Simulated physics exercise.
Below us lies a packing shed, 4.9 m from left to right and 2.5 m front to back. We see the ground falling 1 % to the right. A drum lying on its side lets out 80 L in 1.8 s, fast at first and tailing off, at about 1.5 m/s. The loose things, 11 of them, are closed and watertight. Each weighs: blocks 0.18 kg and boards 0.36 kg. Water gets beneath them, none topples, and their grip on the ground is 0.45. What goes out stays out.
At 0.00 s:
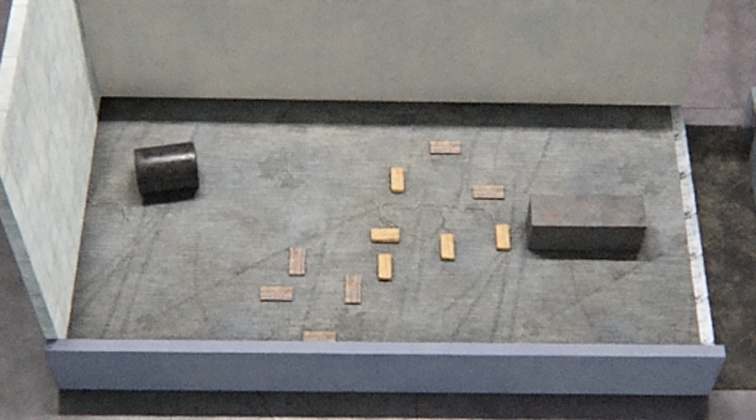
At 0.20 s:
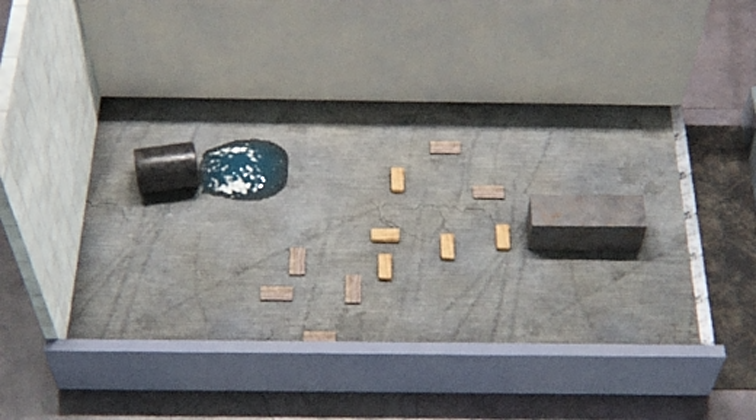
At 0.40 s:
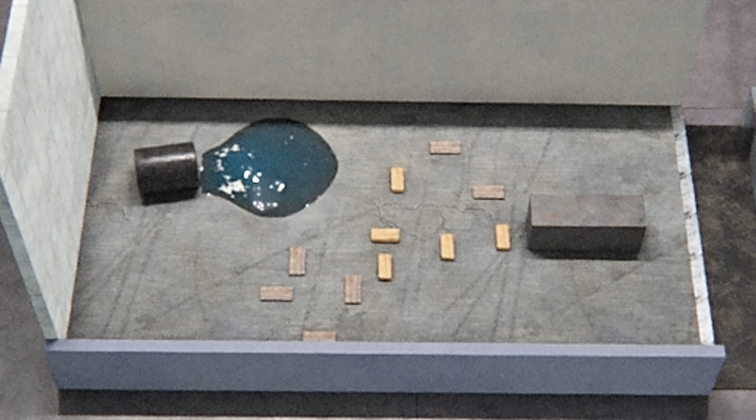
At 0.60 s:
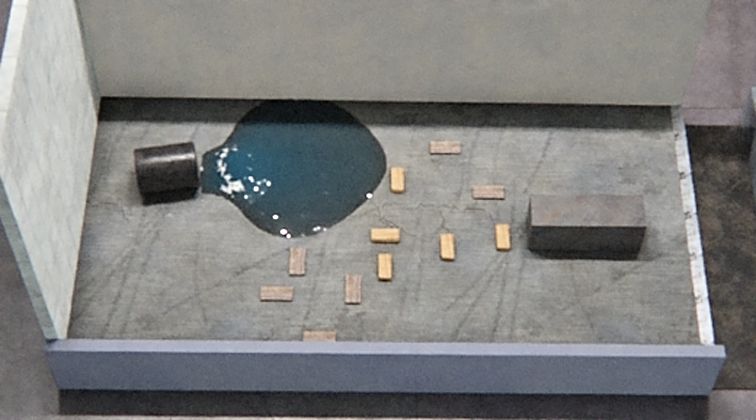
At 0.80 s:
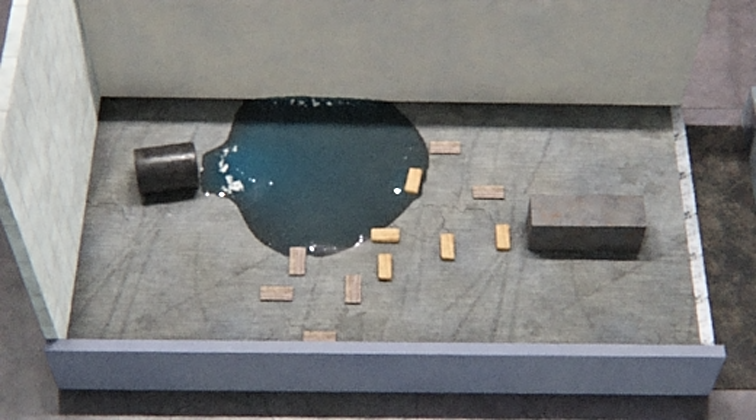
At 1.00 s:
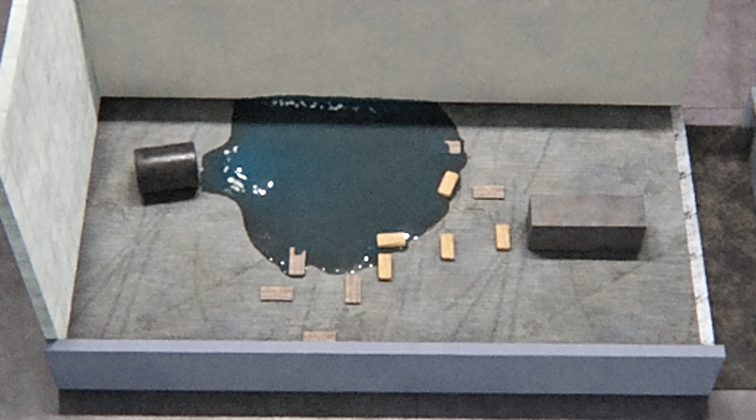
Dark blue water spreads from a drum across the floor and shifts two yellow blocks.
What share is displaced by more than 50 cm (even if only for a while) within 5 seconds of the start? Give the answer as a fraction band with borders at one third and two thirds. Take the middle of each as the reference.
Band: 1/3 up to 2/3.
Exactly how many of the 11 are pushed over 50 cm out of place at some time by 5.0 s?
Count: 7.
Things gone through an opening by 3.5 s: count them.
1.
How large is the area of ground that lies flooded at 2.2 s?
My estimate is roughly 5.5 m2.
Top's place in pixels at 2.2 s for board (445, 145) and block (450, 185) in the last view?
Estimated pixels: (537, 152) and (531, 179).
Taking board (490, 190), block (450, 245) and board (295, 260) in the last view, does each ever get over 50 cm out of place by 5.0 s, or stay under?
In sequence: Beyond the mark / beyond the mark / within the mark.
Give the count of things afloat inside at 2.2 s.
The number is 3.
After 1.4 s 1 of 11 are over 50 cm from their spots; 2 afloat.
After 2.2 s 5 of 11 are over 50 cm from their spots; 3 afloat.
After 3.5 s 7 of 11 are over 50 cm from their spots; 5 afloat.
After 5.0 s 7 of 11 are over 50 cm from their spots, and 7 have been at some point; 1 afloat.
